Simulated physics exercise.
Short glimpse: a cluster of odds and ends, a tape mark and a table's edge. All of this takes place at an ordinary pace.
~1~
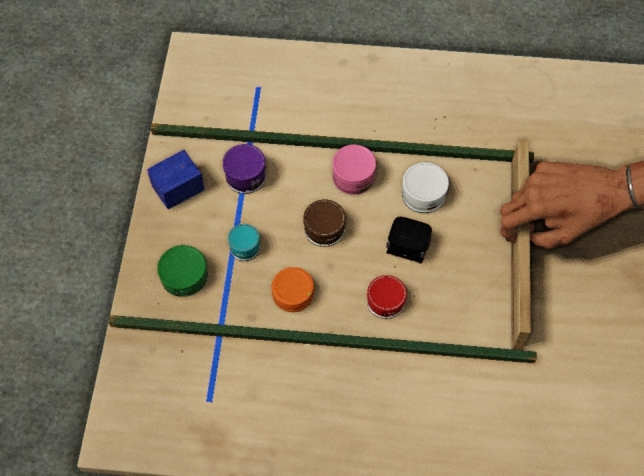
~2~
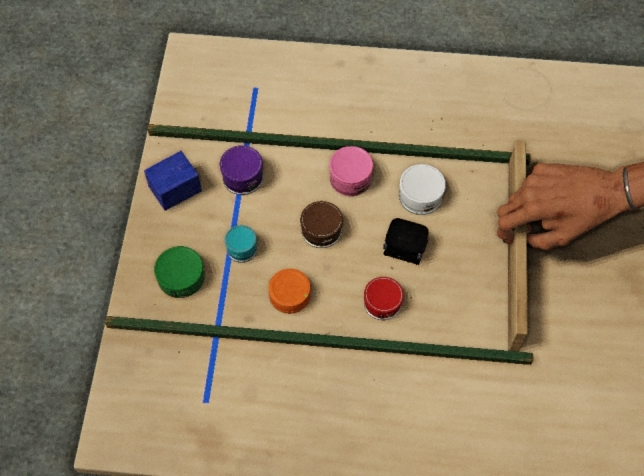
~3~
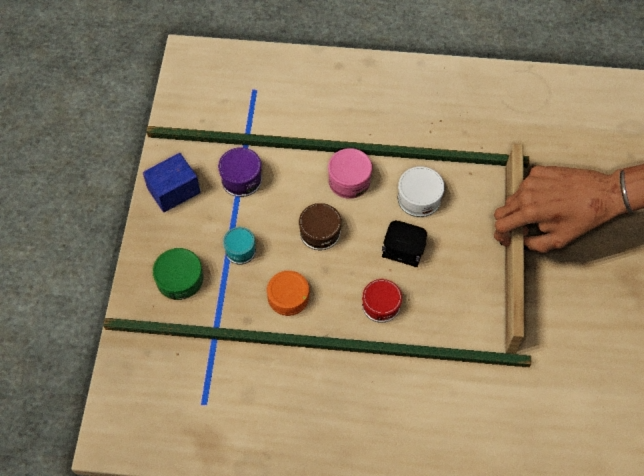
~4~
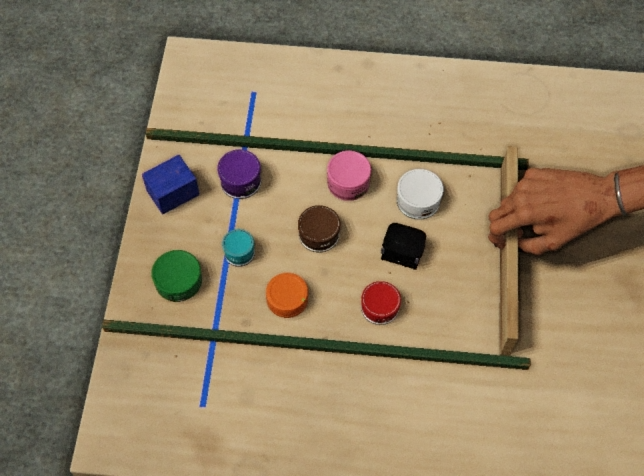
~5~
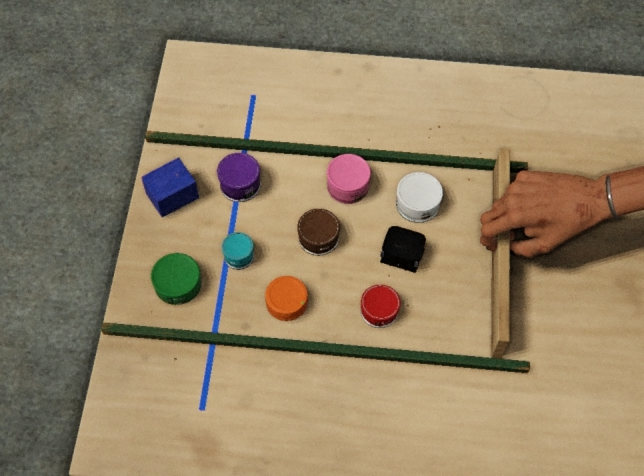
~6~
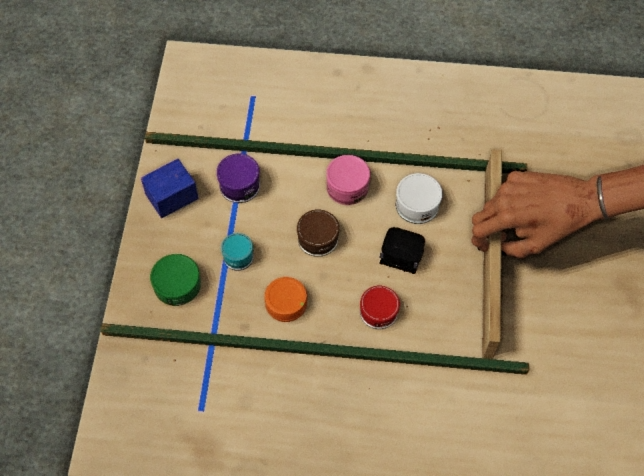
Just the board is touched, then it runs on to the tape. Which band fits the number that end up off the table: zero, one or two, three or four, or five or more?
Once it stops, the band for pieces knocked off is zero, pretty clearly.
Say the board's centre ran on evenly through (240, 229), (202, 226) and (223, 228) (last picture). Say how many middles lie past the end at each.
0; 2; 0.
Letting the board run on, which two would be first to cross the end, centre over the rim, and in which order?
The order is the blue block, then the green tub.
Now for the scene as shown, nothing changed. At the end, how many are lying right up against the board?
Count recorded: 4.
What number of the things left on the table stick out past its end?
It would come to 2.
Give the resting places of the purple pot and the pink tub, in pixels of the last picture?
Purple pot: About (180, 174); pink tub: About (220, 160).
Soon after, none off yet; blue block at rest near (170, 188); green tub at rest near (176, 280); purple pot at rest near (239, 179).
Then, none off yet; blue block at rest near (170, 188); green tub at rest near (176, 280); purple pot moved a little near (224, 179).
At rest, the number that fall off is zero.
